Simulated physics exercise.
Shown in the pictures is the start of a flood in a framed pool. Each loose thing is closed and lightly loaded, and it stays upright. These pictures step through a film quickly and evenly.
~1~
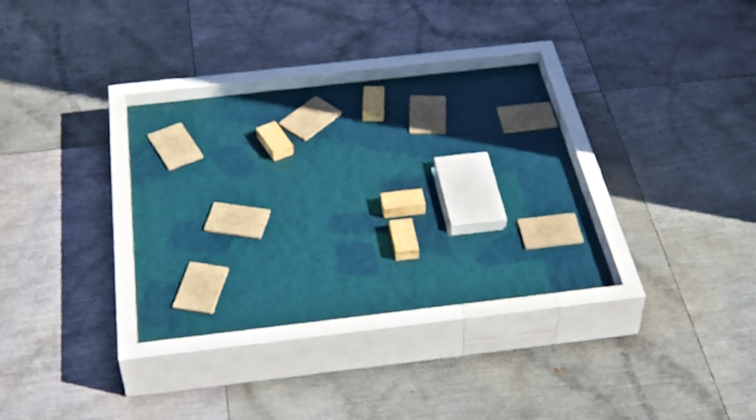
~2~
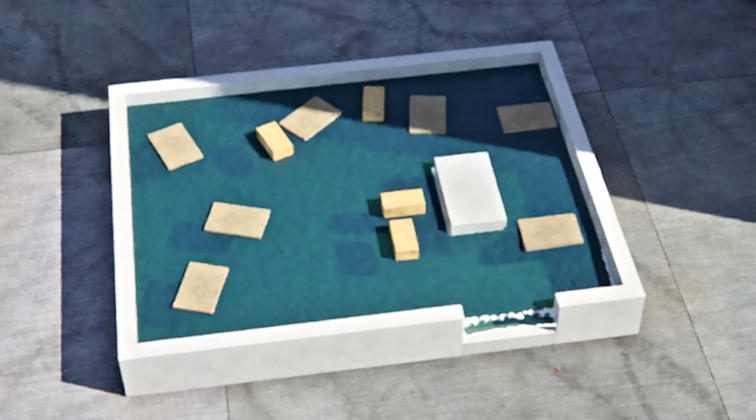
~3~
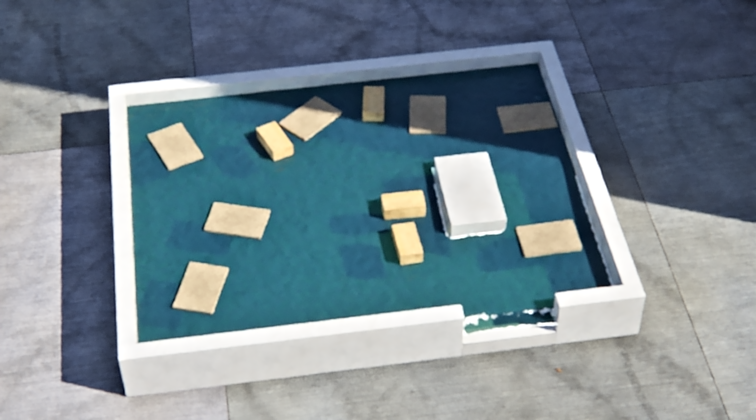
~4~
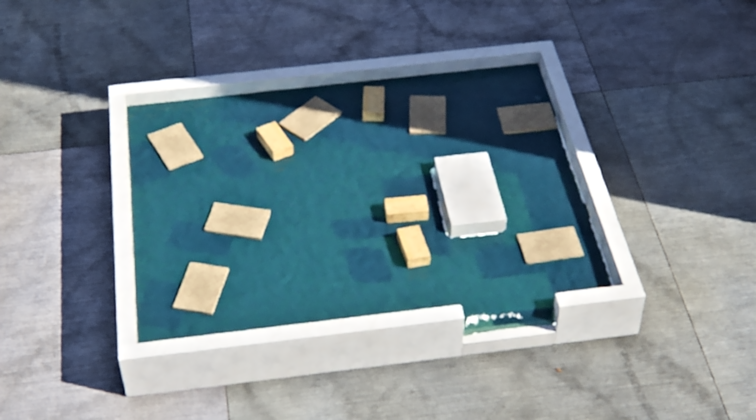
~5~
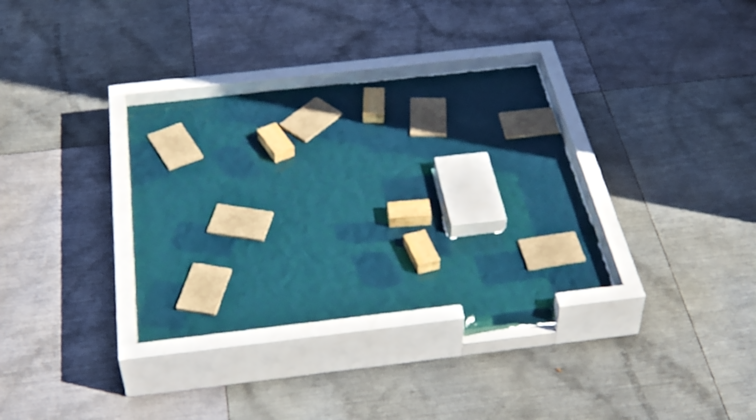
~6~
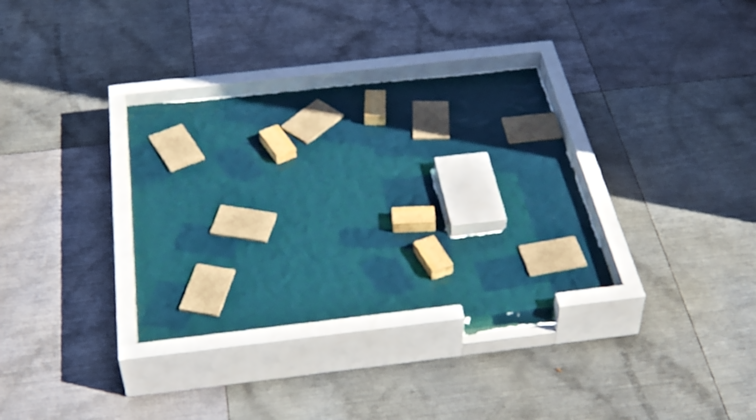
The video shows tan blocks and flat pieces floating in a white-framed pool around a larger white block as a gap opens in the front wall; the blocks nearest the gap then drift slightly toward it while others barely shift.
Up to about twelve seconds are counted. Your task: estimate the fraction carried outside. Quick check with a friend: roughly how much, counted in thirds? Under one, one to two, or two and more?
Lower than a third.
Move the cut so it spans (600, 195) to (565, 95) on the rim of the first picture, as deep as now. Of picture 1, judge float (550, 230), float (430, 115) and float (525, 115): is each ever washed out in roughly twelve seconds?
In the order given: Escapes, escapes, escapes.
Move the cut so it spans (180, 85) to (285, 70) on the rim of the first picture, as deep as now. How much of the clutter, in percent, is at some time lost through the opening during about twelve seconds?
I'd call it 40 per cent.
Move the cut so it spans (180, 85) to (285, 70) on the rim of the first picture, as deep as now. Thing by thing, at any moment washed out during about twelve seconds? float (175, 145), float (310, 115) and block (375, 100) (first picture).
Each in turn: Exits, exits, exits.
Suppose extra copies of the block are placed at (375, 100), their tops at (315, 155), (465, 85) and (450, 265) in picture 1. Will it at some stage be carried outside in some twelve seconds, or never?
The first does not leave, the second does not leave, and the third leaves.
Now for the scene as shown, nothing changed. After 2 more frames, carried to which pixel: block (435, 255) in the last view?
Estimated position: Roughly (460, 266).
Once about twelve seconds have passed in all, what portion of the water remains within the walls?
I make it 74 percent.
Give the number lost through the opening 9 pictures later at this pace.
All told, it is 2.
A moment on, 0 of 11 are out; 11 afloat.
Next, 2 of 11 are out; 9 afloat.
Later, 2 of 11 are out; 9 afloat.
In the end, 3 of 11 are out; 8 afloat.
